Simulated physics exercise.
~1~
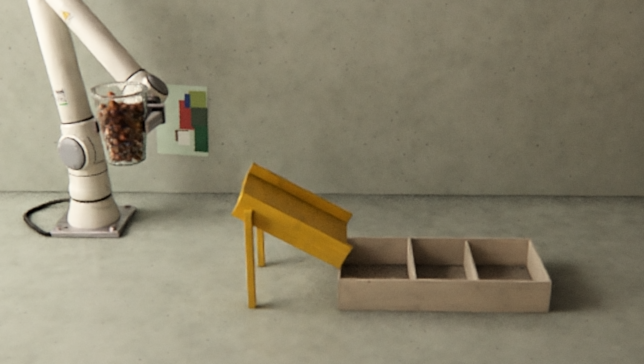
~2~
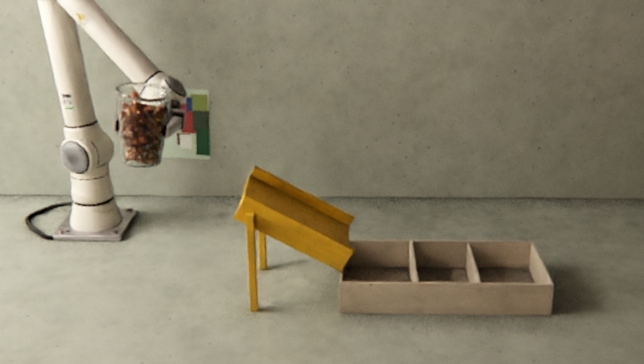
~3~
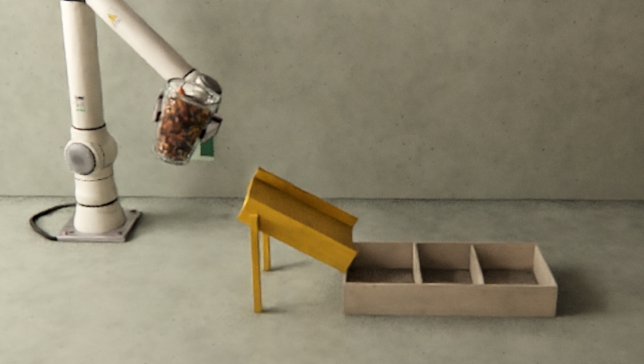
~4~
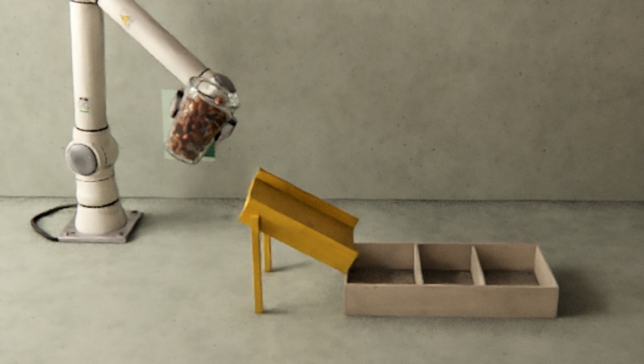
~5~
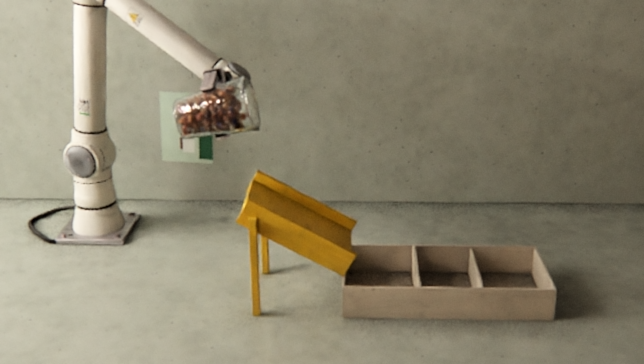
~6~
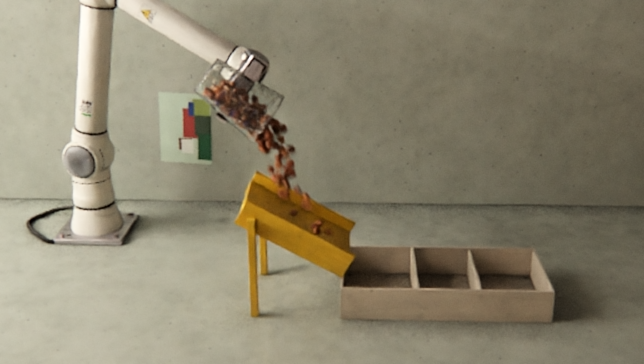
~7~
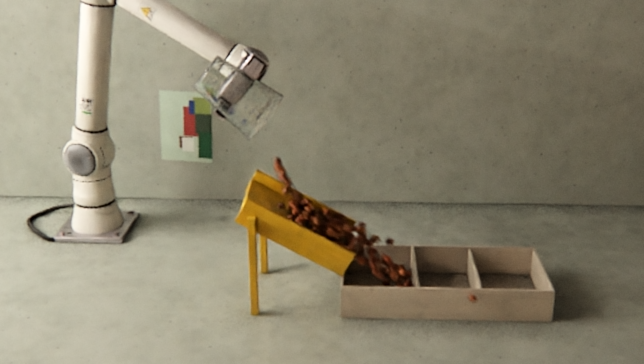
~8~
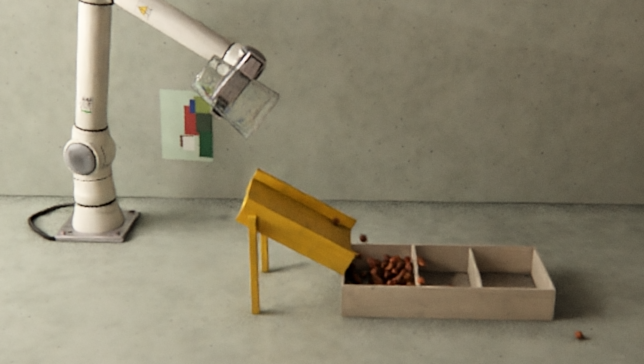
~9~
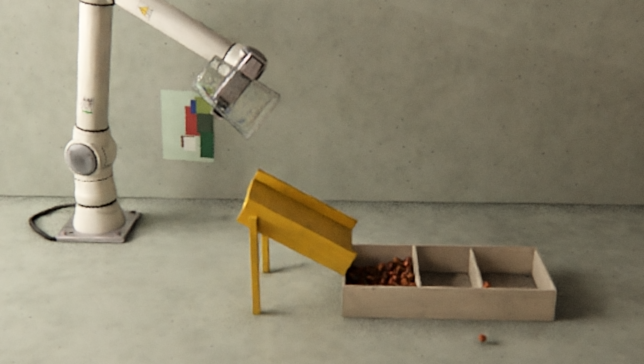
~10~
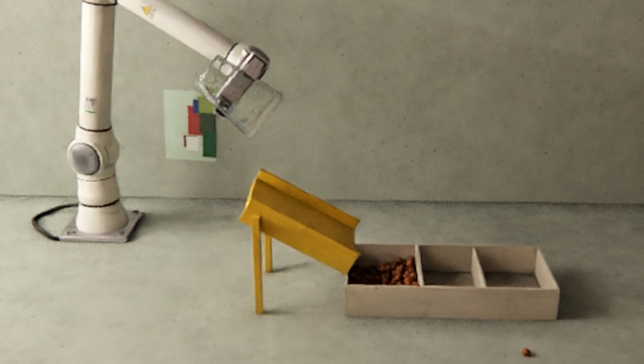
On a grey table, a robot arm tips hazelnuts down a yellow chute into a divided box.
